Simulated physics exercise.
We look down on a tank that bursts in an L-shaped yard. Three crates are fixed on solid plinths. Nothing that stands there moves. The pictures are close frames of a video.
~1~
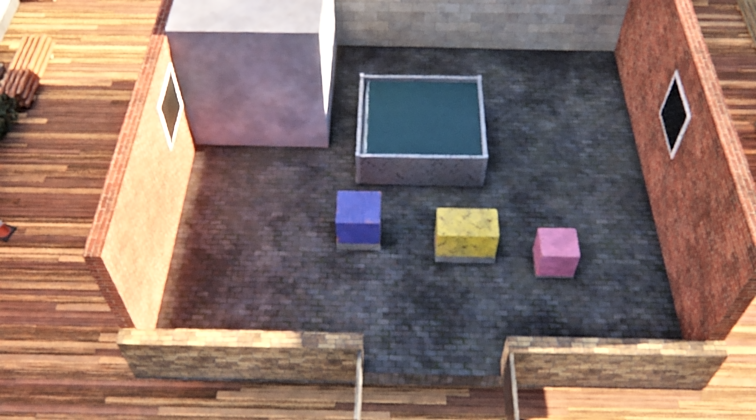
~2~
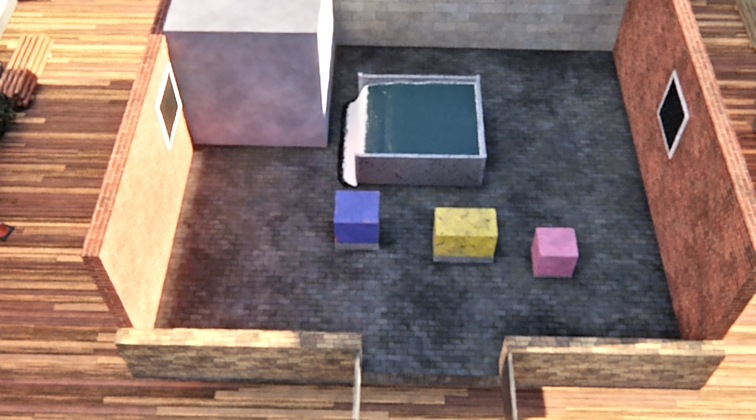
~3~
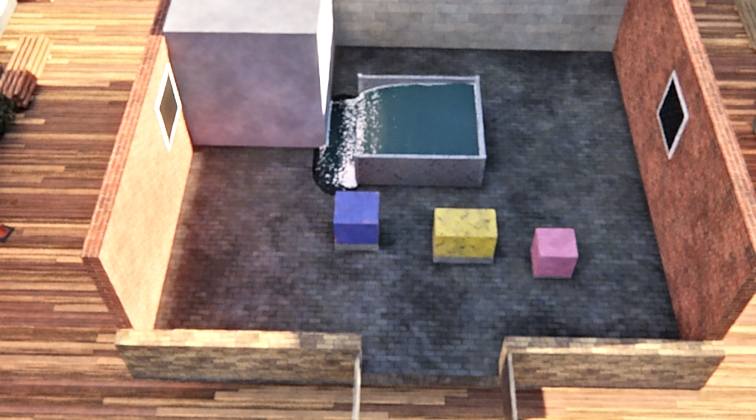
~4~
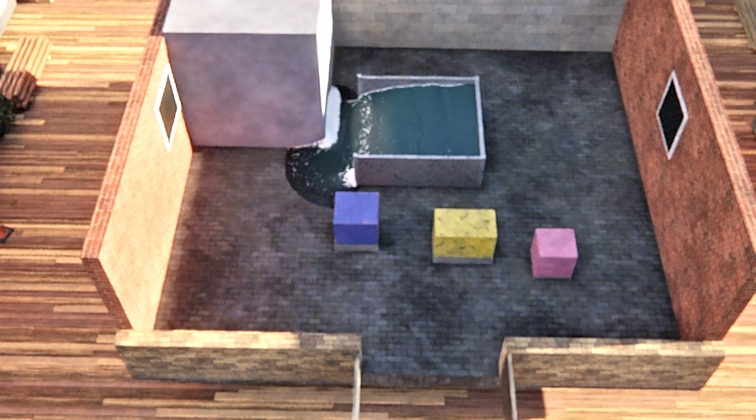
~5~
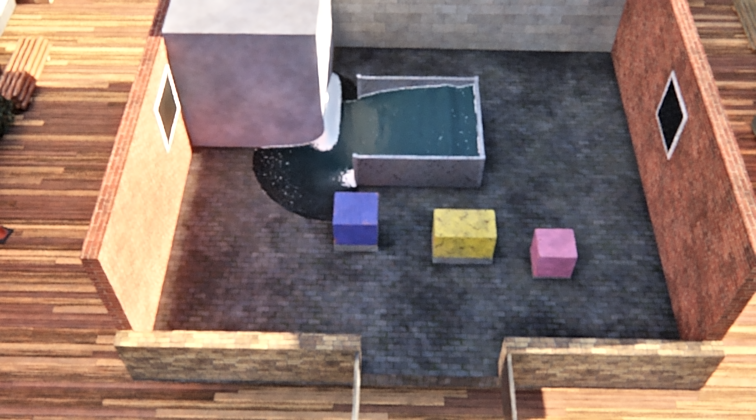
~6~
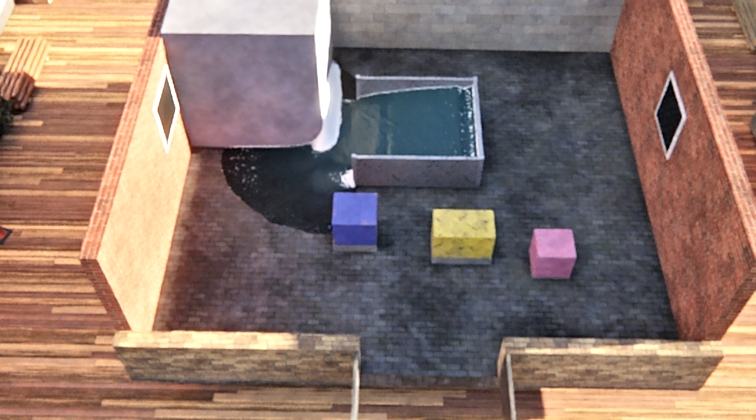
To begin with, a tank of dark teal water stands still in a walled yard, with blue, yellow and pink blocks in front. Water then bursts from its left side in a white, foamy edge, splashes against the big pale block, and spreads leftward across the dark paving in a widening, rounded pool.
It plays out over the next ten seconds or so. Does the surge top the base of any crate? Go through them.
One by one: The yellow crate stays dry; the pink crate gets wet; the blue crate stays dry.
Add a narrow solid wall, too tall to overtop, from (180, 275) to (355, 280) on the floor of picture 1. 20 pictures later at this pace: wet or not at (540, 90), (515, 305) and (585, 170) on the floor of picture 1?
One after the other: Covered, free of water, no water.
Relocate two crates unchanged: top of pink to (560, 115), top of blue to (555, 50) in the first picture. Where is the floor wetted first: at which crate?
I say the blue-painted one.
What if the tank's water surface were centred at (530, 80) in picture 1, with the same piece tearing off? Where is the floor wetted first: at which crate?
I say the crate marked blue.
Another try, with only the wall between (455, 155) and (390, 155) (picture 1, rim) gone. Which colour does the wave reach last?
It is the pink one.
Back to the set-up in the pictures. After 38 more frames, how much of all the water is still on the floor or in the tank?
Near 100 in a hundred.
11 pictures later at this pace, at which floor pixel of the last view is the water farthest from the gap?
Close to (147, 354).
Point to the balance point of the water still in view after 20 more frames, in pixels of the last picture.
Around (341, 175).
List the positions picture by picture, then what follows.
In the first picture, the tank at (421, 118) is whole and still.
In the second picture, water pours out at (361, 134) and has run to (354, 186).
In the third picture, water pours out at (360, 136) and has run to (336, 192).
In the fourth picture, the front is at (334, 87), out from the gap at (360, 137).
In the fifth picture, water pours out at (359, 137) and has run to (263, 180).
In the sixth picture, water pours out at (358, 138) and has run to (227, 164).
A moment on, water covers 20 % of the floor; the yellow crate not reached, the pink crate not reached, the blue crate water round its plinth.
Next, water covers 30 % of the floor; the yellow crate not reached, the pink crate not reached, the blue crate water round its plinth.
Then, water covers 50 % of the floor; the yellow crate not reached, the pink crate not reached, the blue crate water round its plinth.
Later, water covers 75 % of the floor; the yellow crate water round its plinth, the pink crate water round its plinth, the blue crate water round its plinth.
In the end, water covers 95 % of the floor; the yellow crate stayed above the water, the pink crate was topped, the blue crate stayed above the water.
